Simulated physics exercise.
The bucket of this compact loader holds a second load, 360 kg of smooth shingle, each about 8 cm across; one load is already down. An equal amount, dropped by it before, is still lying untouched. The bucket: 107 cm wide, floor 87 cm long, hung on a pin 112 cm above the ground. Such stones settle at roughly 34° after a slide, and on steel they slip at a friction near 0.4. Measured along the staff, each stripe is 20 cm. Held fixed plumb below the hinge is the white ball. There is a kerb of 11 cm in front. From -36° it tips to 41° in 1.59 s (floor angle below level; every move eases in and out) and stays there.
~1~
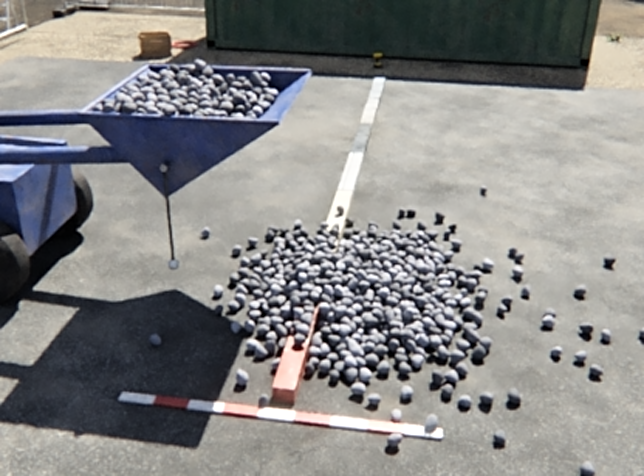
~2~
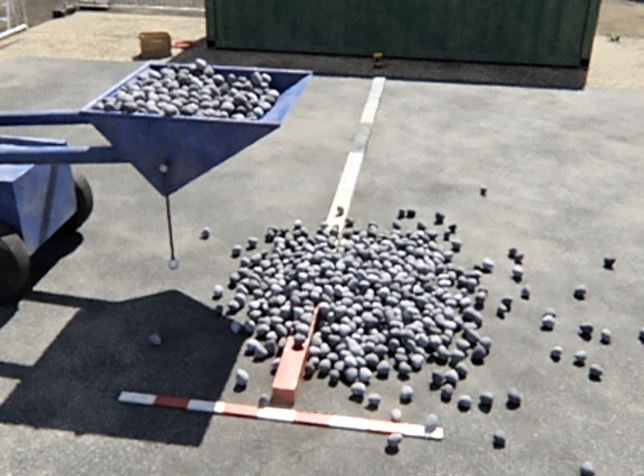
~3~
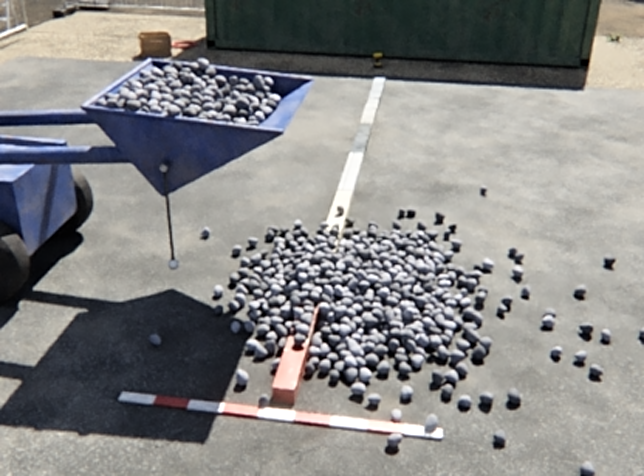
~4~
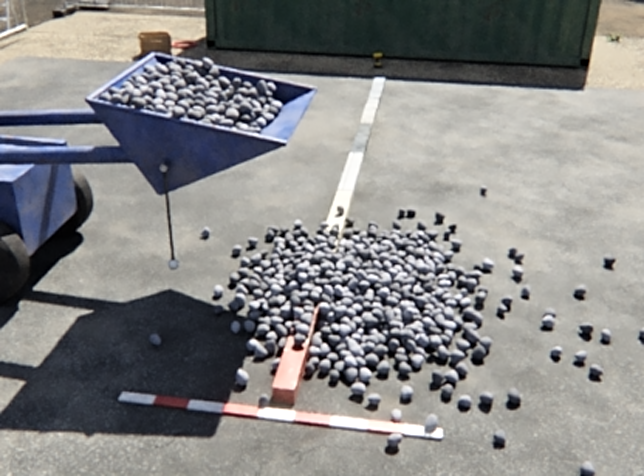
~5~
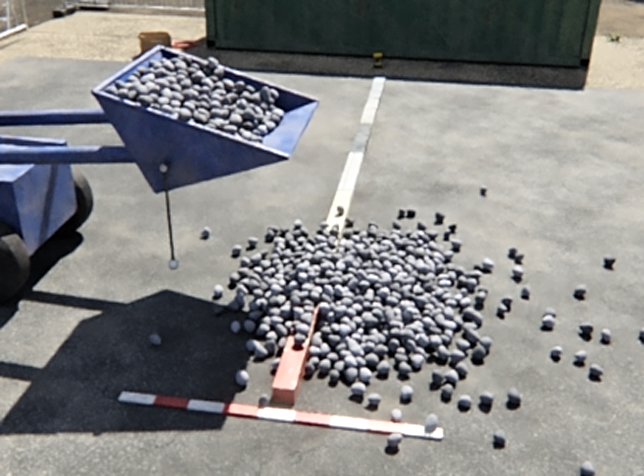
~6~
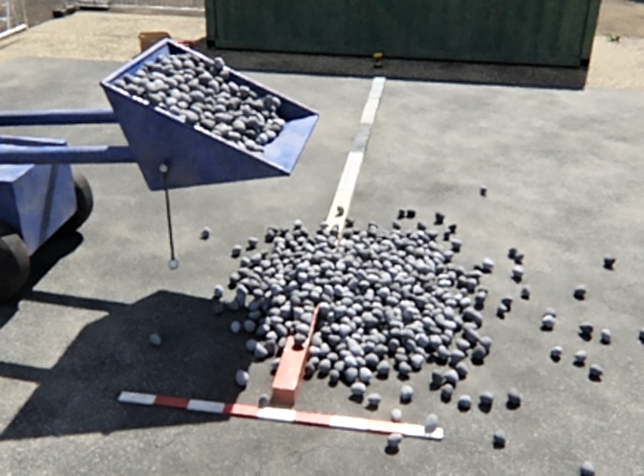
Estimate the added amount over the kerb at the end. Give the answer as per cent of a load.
Roughly 48 per cent of a load.
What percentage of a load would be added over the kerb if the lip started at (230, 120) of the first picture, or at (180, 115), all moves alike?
The first would add around 15 per cent, the second around 0 per cent.
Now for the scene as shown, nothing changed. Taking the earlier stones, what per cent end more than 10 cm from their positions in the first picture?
15 per cent.
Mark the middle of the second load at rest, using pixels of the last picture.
Around (318, 272) in the last picture.
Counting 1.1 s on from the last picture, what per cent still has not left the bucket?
That works out to about 20 %.
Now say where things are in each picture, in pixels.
In the first frame, the bucket is at -36°, its lip at (279, 123); the top of the load is at (171, 78). The earlier load is highest near (323, 266), 21 cm above ground level, 26 % on this side of the kerb, 74 % over the kerb.
The second frame shows lip at (280, 126), floor tilted -35°, highest stones at (172, 77).
The third frame shows lip at (283, 133), floor tilted -31°, highest stones at (170, 75).
The fourth frame shows lip at (286, 144), floor tilted -26°, highest stones at (163, 73).
The fifth frame shows lip at (289, 158), floor tilted -19°, highest stones at (165, 68).
In the sixth frame, the bucket is at -11°, its lip at (290, 174); the top of the load is at (171, 64).
Then, 0.6 s after the last picture the floor is at 29°; in per cent of one load, 95 in the bucket, 31 on this side of the kerb, 74 over the kerb; the foremost stones are at (609, 308).
Then, 1.1 s after the last picture the floor is at 41°; in per cent of one load, 21 in the bucket, 81 on this side of the kerb, 98 over the kerb; the foremost stones are at (609, 308).
Then, 1.4 s after the last picture the floor is at 41°; in per cent of one load, 0 in the bucket, 82 on this side of the kerb, 118 over the kerb; the foremost stones are at (609, 308).
Then, 4.0 s after the last picture the floor is at 41°; in per cent of one load, 0 in the bucket, 78 on this side of the kerb, 121 over the kerb; the foremost stones are at (609, 305). Net gain over the kerb, 48.
